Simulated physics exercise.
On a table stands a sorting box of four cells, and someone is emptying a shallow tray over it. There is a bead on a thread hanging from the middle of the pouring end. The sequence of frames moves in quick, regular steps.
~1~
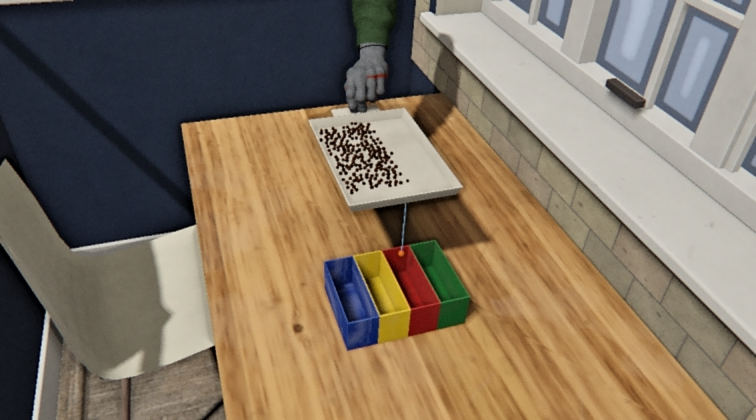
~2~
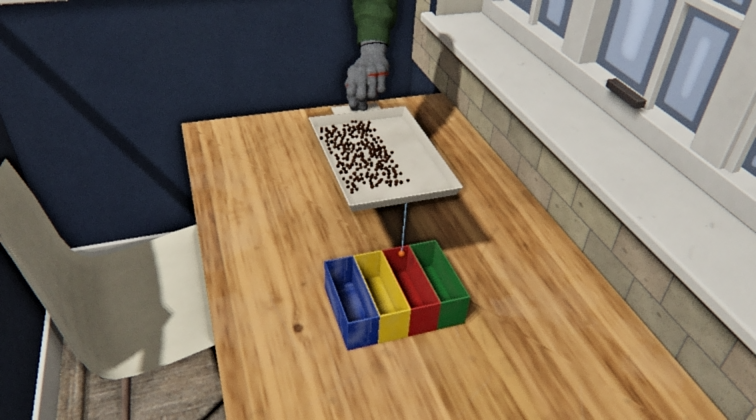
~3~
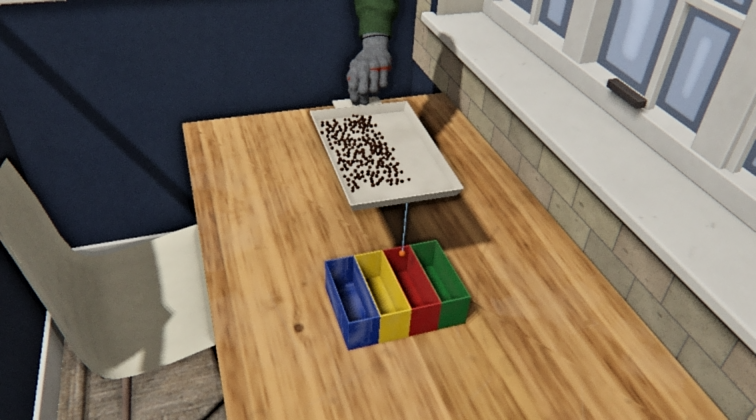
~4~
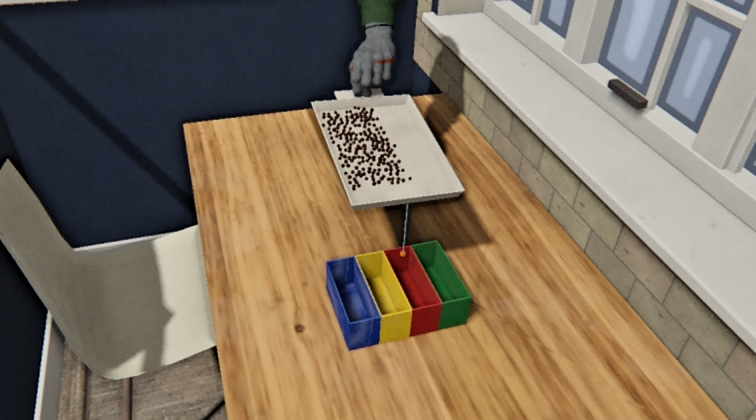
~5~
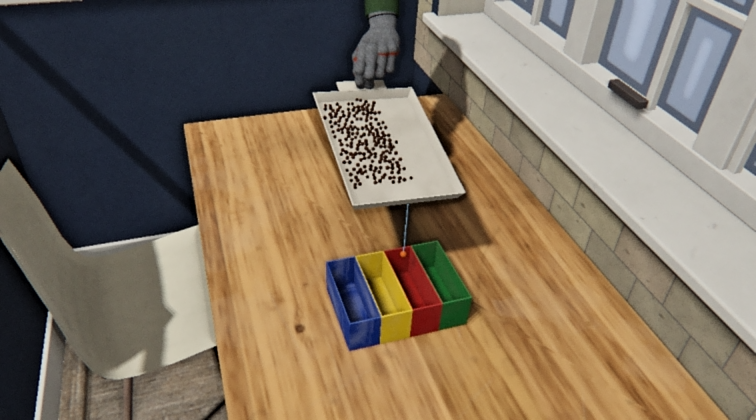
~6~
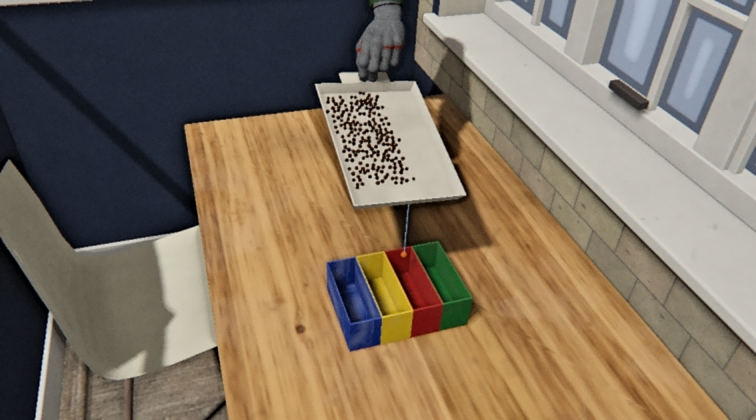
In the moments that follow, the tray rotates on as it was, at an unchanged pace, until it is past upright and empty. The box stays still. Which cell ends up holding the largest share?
Green.
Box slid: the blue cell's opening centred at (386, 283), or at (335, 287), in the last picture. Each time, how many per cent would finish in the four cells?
Close to 100 in a hundred, then close to 30 in a hundred.
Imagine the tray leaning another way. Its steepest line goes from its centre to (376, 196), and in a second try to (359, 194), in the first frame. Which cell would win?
First aim: That blue cell. Second aim: The cell in blue.
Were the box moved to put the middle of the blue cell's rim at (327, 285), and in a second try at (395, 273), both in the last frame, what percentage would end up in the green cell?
Roughly 20% on the first try and 10% on the second.
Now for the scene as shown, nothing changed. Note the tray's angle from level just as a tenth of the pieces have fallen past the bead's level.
My estimate is some 65 degrees.
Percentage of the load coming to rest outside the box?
Roughly 40 in a hundred.
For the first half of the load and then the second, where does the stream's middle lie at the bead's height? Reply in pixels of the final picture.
(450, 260), then (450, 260).
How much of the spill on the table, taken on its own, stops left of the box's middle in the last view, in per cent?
Estimate: About 0 per cent.
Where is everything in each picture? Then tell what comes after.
Corners of the pouring end (352, 202) and (457, 185), level; middle of the load (362, 155), allspice berries; bead on its thread (401, 254); blue cell (363, 331); yellow cell (394, 324); red cell (424, 317); green cell (453, 311), in the first picture.
Corners of the pouring end (352, 202) and (457, 185), level; middle of the load (362, 154), in the second picture.
Corners of the pouring end (354, 202) and (458, 186), tipped barely, lowest at the right corner; middle of the load (363, 150), in the third picture.
Corners of the pouring end (355, 202) and (459, 188), tipped a little, lowest at the right corner; middle of the load (364, 145), in the fourth picture.
Corners of the pouring end (356, 202) and (460, 190), tipped a little, lowest at the right corner; middle of the load (366, 141), in the fifth picture.
Corners of the pouring end (357, 202) and (461, 192), tipped clearly, lowest at the right corner; middle of the load (369, 138); blue cell (366, 332); yellow cell (397, 325); red cell (427, 318); green cell (456, 312), in the sixth picture.
Just after the last frame, tray tipped steeply; roughly two thirds on the tray; just a few in the green cell; just a few in the red cell; roughly a quarter falling or outside the box.
A moment on, tray tipped past a quarter turn; just a few on the tray; roughly a third in the green cell; about a tenth in the red cell; roughly half falling or outside the box.
Further on, tray tipped past a quarter turn; roughly a third in the green cell; about a tenth in the red cell; just a few in the yellow cell; roughly half falling or outside the box.
When it is over, tray tipped past a quarter turn; roughly a third in the green cell; about a tenth in the red cell; just a few in the yellow cell; not one in the blue cell; roughly half outside the box.
